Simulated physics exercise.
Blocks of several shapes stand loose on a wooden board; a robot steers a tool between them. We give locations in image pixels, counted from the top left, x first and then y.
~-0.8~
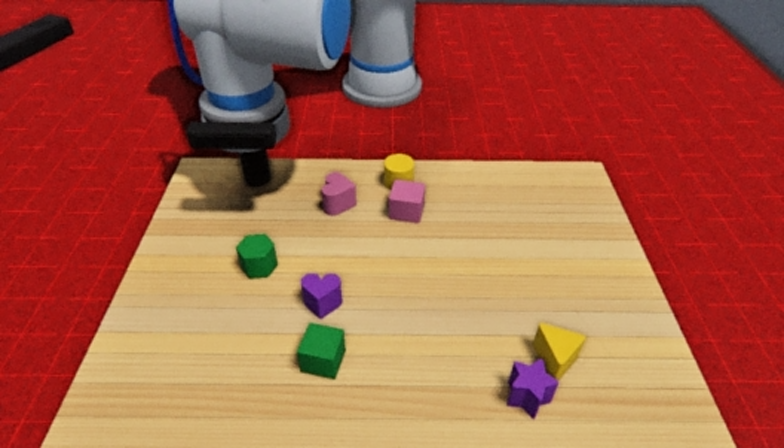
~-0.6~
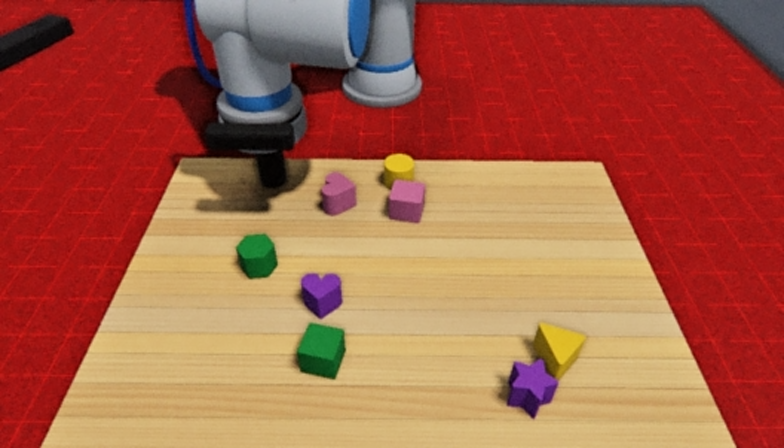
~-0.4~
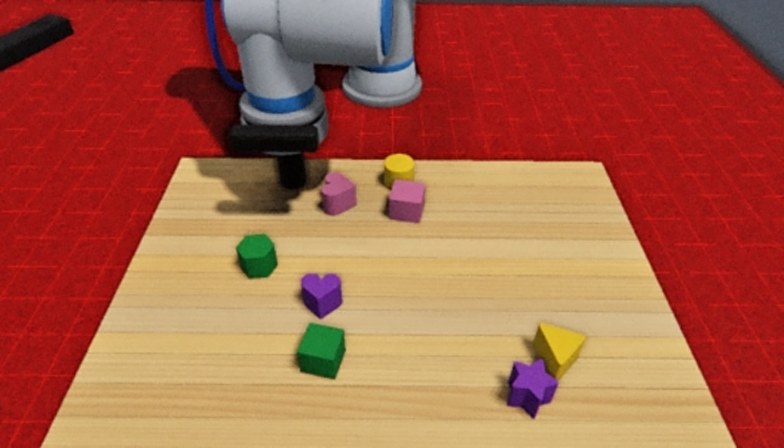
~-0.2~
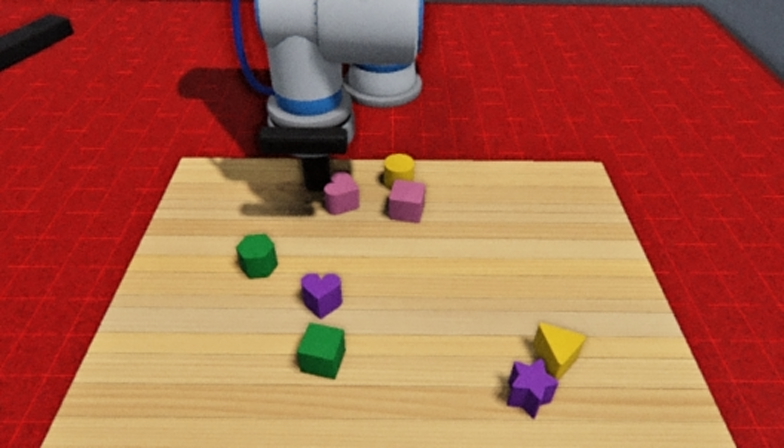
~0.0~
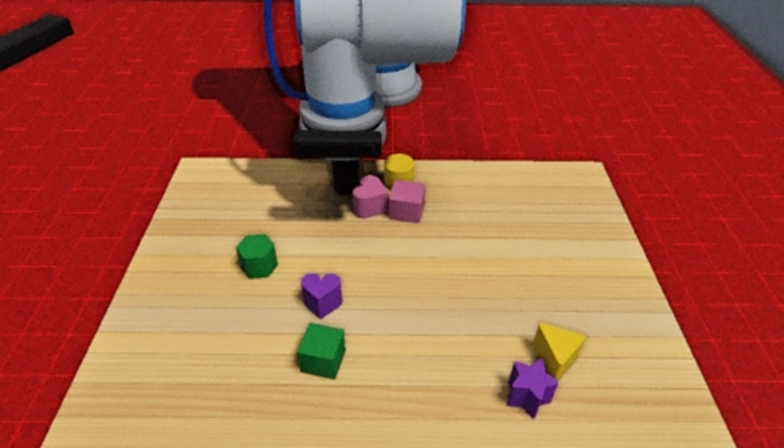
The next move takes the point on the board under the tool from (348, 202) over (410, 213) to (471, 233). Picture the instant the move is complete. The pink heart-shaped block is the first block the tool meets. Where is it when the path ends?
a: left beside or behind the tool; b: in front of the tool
The answer is b.
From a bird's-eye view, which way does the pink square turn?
Top view: Counterclockwise.
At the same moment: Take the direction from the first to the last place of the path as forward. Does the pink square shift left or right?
Shifts left.
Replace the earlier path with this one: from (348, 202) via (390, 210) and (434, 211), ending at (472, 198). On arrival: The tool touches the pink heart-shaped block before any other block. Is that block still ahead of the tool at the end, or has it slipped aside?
Slipped clear.
On the path given first. One third of the way, tool at (390, 194); pink heart-shaped block at (411, 198), turned 15° clockwise; pink square at (441, 195), turned 20° anticlockwise.
Two thirds of the way, tool at (432, 205); pink heart-shaped block at (455, 210), turned 15° clockwise; pink square at (483, 202), turned 30° anticlockwise.
At the end, tool at (474, 219); pink heart-shaped block at (496, 226), turned 25° clockwise; yellow cylinder in place; pink square at (506, 202), turned 60° anticlockwise.
